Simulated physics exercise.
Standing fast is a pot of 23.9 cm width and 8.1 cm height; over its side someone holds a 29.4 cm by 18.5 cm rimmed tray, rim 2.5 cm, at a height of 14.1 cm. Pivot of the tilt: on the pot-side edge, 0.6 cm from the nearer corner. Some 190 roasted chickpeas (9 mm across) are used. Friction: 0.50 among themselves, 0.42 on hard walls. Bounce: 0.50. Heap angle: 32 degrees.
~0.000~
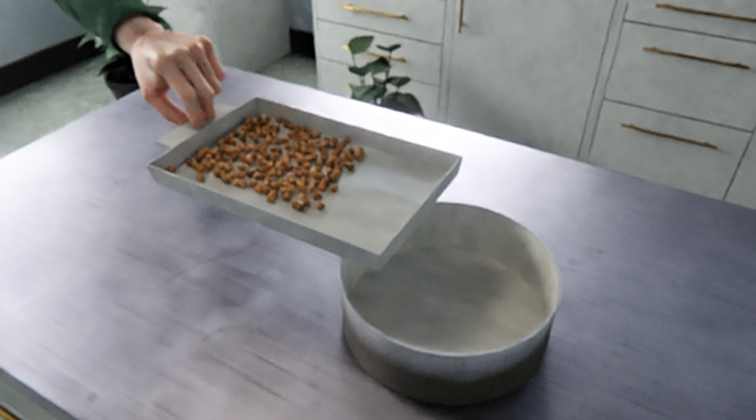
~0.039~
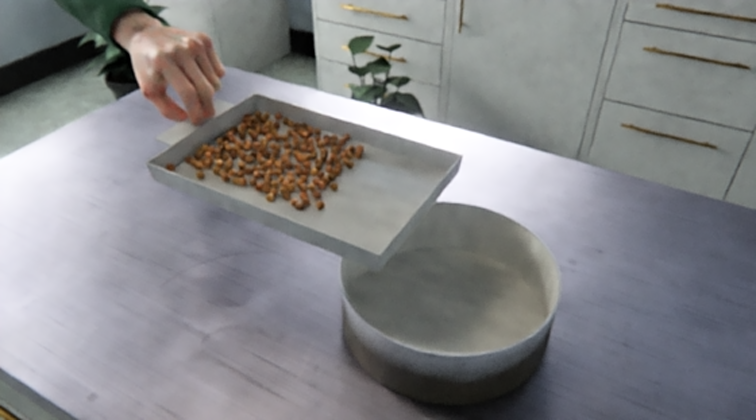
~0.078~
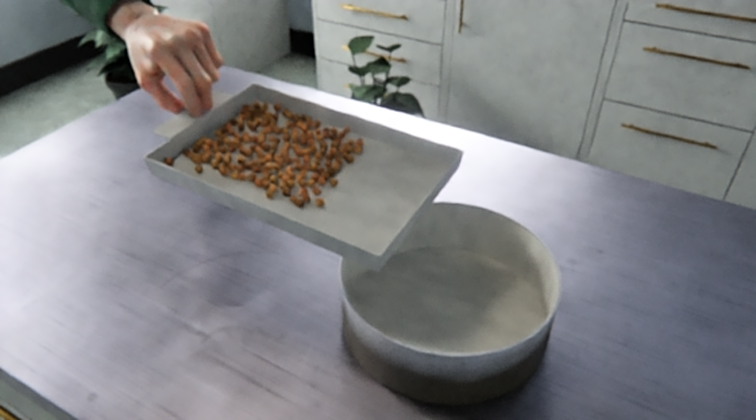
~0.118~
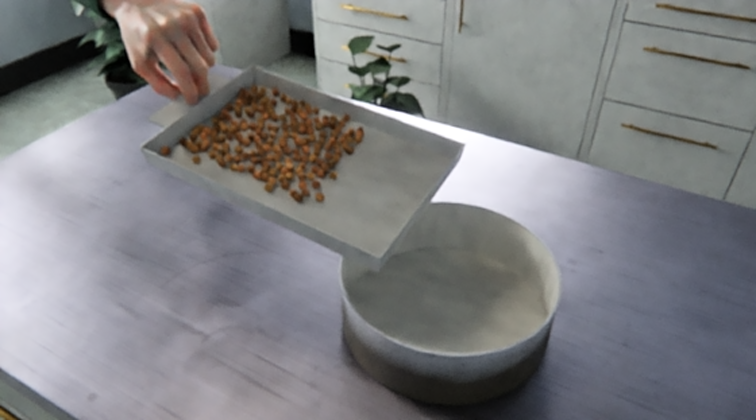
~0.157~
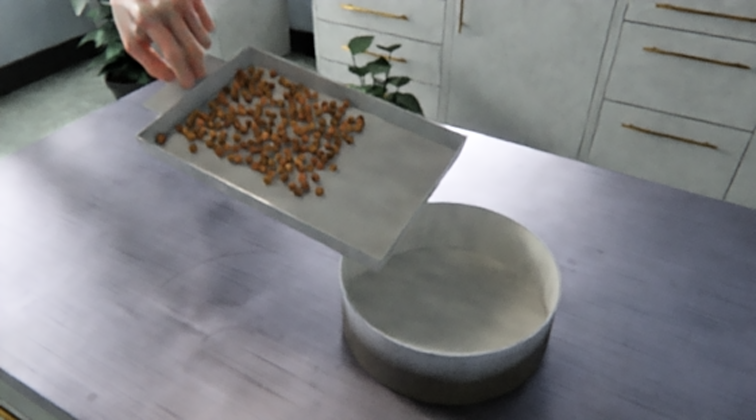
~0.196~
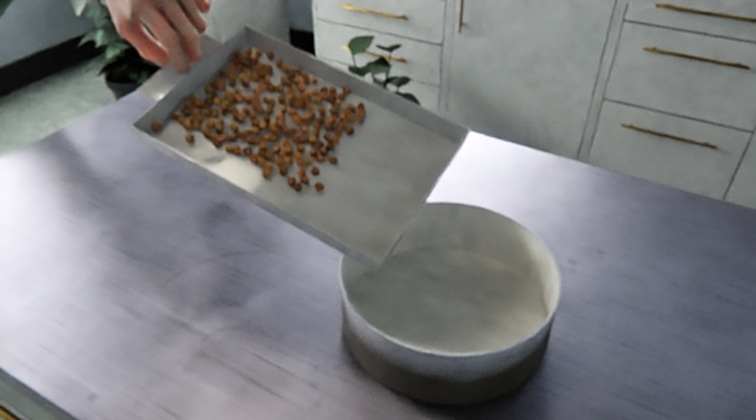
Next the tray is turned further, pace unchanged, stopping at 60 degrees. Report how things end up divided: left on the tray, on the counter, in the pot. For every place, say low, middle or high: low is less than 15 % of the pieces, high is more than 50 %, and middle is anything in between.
Here is the split: Tray: High; counter: Middle; pot: Low.
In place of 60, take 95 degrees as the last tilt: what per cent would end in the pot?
That comes out at some 5 per cent.
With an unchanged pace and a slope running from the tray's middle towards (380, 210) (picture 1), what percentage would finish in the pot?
Estimate: Near 30 per cent.
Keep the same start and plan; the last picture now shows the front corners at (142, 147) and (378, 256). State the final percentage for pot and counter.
Pot 0; counter 5.
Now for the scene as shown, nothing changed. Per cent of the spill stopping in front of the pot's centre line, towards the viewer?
Near 100 in a hundred.
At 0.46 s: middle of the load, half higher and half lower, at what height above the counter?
Around 26 cm up.
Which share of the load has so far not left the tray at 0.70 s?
Estimate: About 75 percent.
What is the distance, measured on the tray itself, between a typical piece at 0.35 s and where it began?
It has moved some 1 cm from its start.
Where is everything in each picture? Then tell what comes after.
Tray tilt 0 degrees, front corners at (150, 164) and (378, 251); middle of the pieces at (275, 156); pot at (449, 267), in the first frame.
Tray tilt 1 degrees, front corners at (150, 162) and (378, 251); middle of the pieces at (275, 154), in the second frame.
Tray tilt 4 degrees, front corners at (147, 156) and (378, 253), lowest corner right front; middle of the pieces at (274, 147), in the third frame.
Tray tilt 8 degrees, front corners at (144, 146) and (379, 254), lowest corner right front; middle of the pieces at (273, 136), in the fourth frame.
Tray tilt 14 degrees, front corners at (139, 135) and (379, 257), lowest corner right front; middle of the pieces at (271, 123), in the fifth frame.
Tray tilt 19 degrees, front corners at (134, 125) and (380, 259), lowest corner right front; middle of the pieces at (269, 111); pot at (449, 267). The tray's pace is about 140 degrees a second, in the sixth frame.
After 0.35 s, tilt 41 degrees; the tray holds 100 %, the pot 0 %.
After 0.46 s, tilt 55 degrees; the tray holds 100 %, the pot 0 %.
Then, at 0.70 s, tilt 60 degrees; the tray holds 75 %, the pot 0 %.
By 1.6 s all is still; tray 60 %, counter 35 %, pot 5 %.
